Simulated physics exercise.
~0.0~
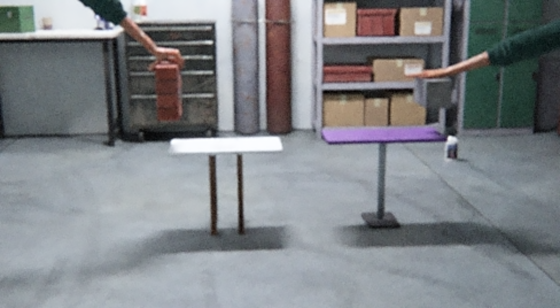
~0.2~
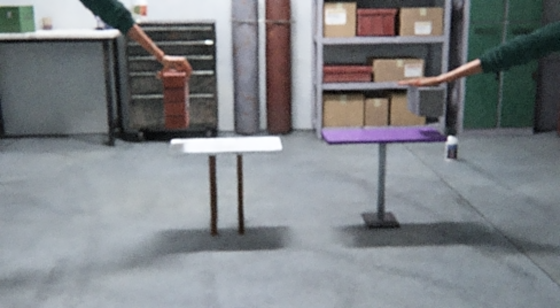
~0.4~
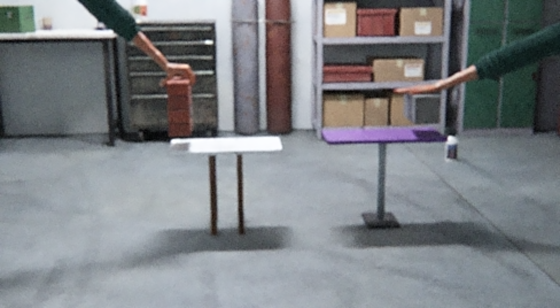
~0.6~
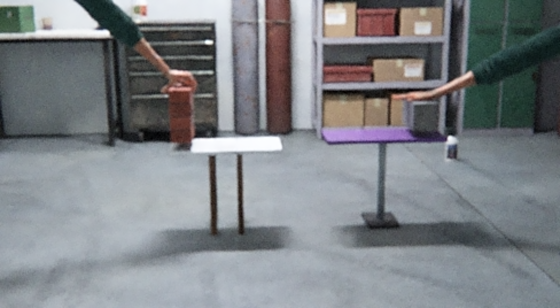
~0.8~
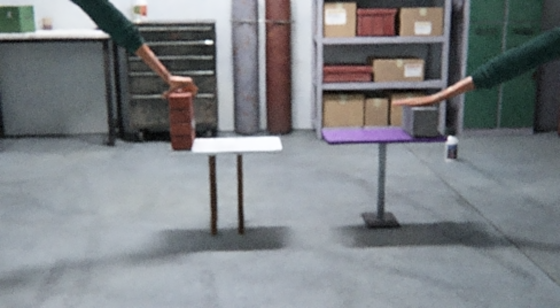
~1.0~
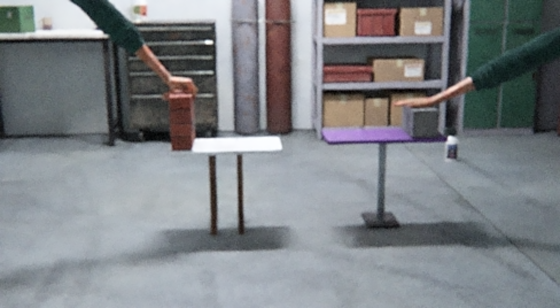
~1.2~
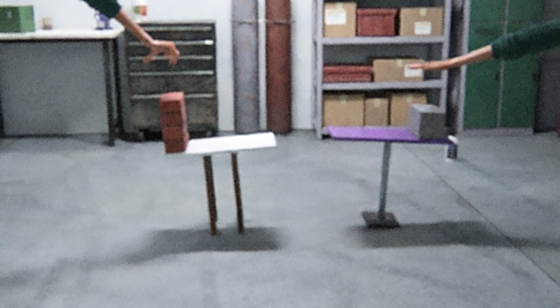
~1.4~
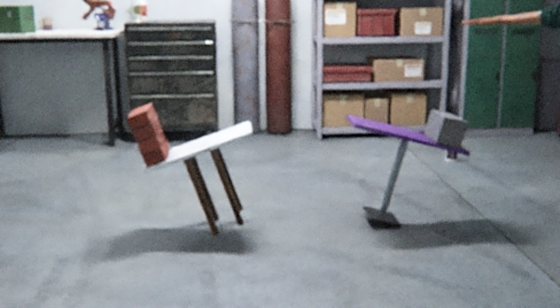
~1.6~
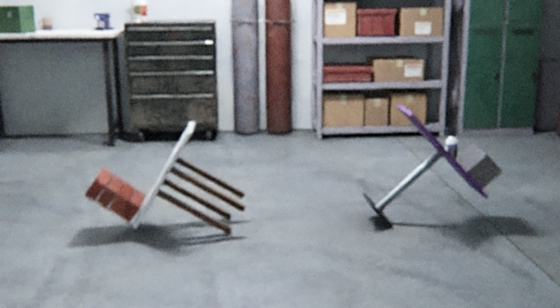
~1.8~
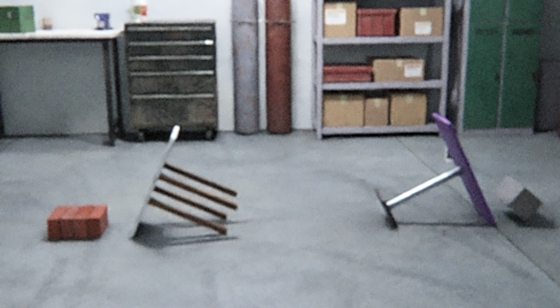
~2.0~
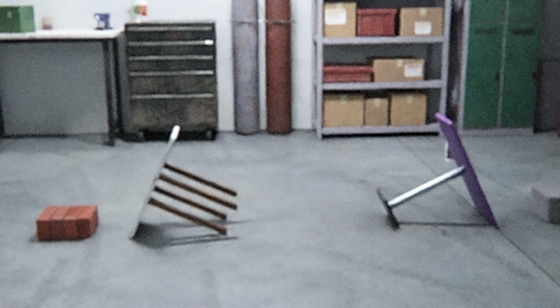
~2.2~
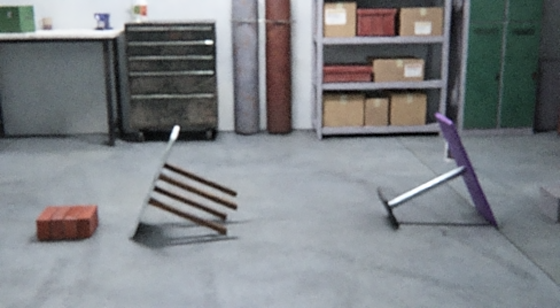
Two hands lower a stack of red bricks onto the left end of a white trestle and a gray slab onto the right end of a purple stand, then let go; both supports tip outward, spilling their loads onto the floor, and rest tilted on their edges.
